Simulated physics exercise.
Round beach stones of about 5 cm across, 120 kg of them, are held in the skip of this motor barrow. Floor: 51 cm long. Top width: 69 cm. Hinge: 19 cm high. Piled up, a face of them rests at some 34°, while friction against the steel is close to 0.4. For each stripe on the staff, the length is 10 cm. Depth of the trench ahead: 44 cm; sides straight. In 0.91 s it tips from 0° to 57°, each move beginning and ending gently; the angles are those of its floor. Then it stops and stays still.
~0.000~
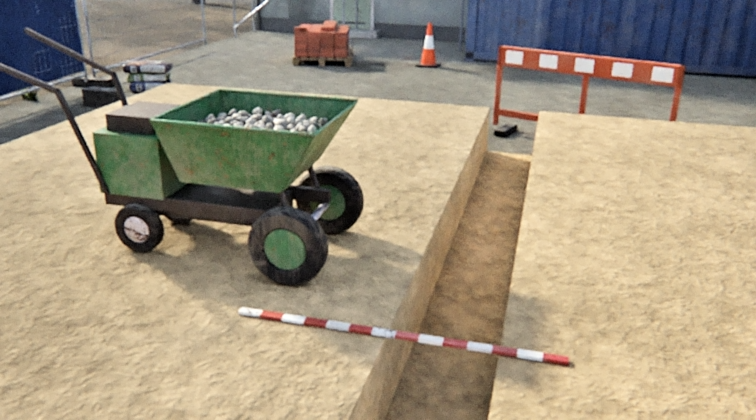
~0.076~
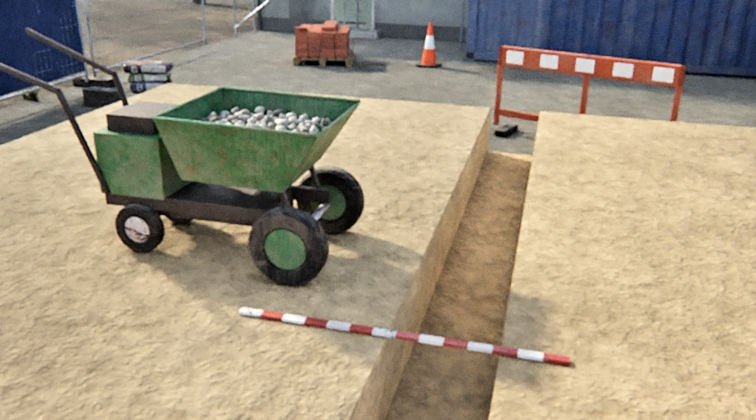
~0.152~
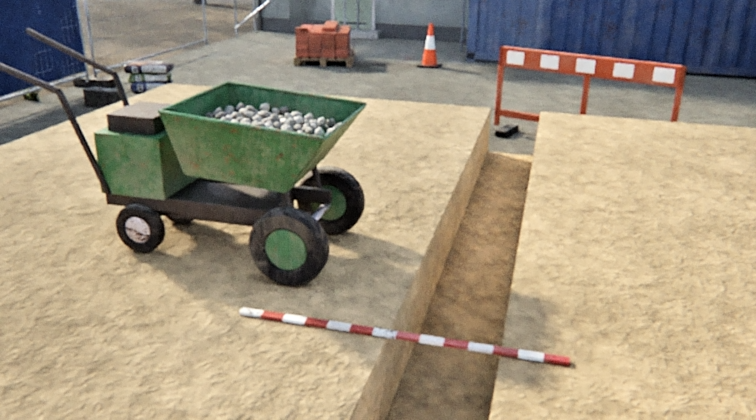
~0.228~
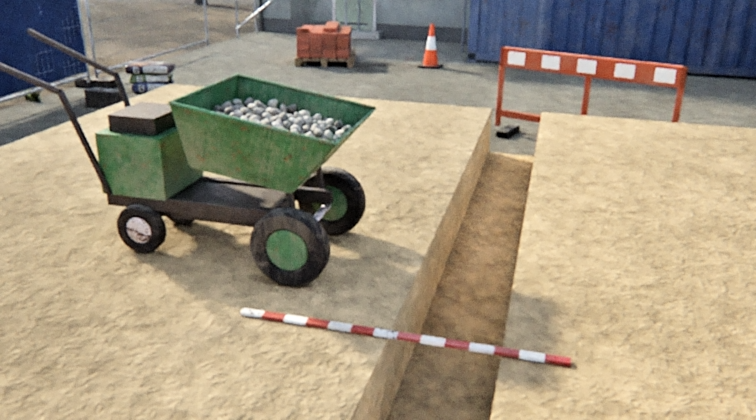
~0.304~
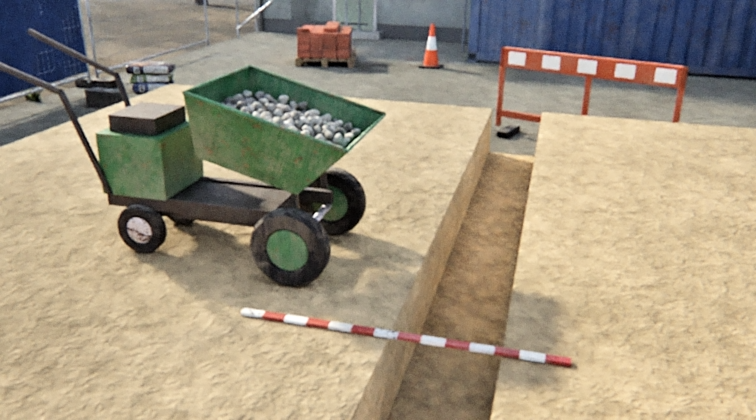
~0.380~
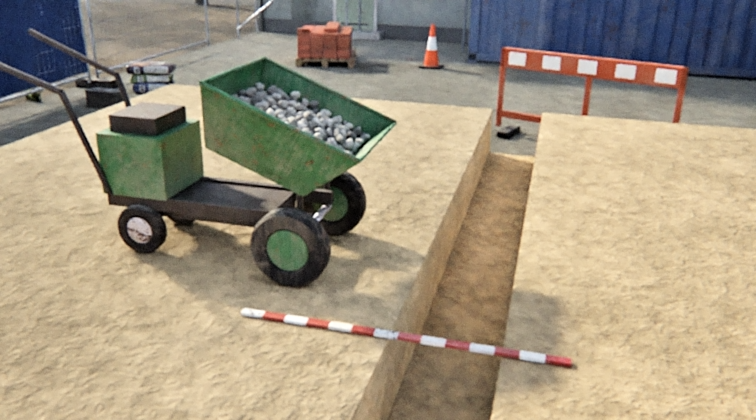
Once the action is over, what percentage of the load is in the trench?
About 50 in every hundred.
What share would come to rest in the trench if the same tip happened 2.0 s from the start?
Then about 45 per cent.
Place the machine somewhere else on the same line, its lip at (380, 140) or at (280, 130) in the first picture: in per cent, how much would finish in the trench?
Around 25% for the first place and 40% for the second.
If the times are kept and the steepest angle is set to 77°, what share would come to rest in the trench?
Expect roughly 100 per cent.
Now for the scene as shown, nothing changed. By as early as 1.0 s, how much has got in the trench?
10 per cent, give or take.
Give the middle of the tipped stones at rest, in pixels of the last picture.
Roughly at (467, 351).
After 0.7 s the floor is at 48°; 100 % in the skip; the foremost stones are at (388, 185).
After 1.0 s the floor is at 57°; 92 % in the skip, 8 % in the trench; the foremost stones are at (462, 242).
After 1.4 s the floor is at 57°; 66 % in the skip, 34 % in the trench; the foremost stones are at (517, 337).
After 3.3 s the floor is at 57°; 50 % in the skip, 50 % in the trench; the foremost stones are at (539, 338).
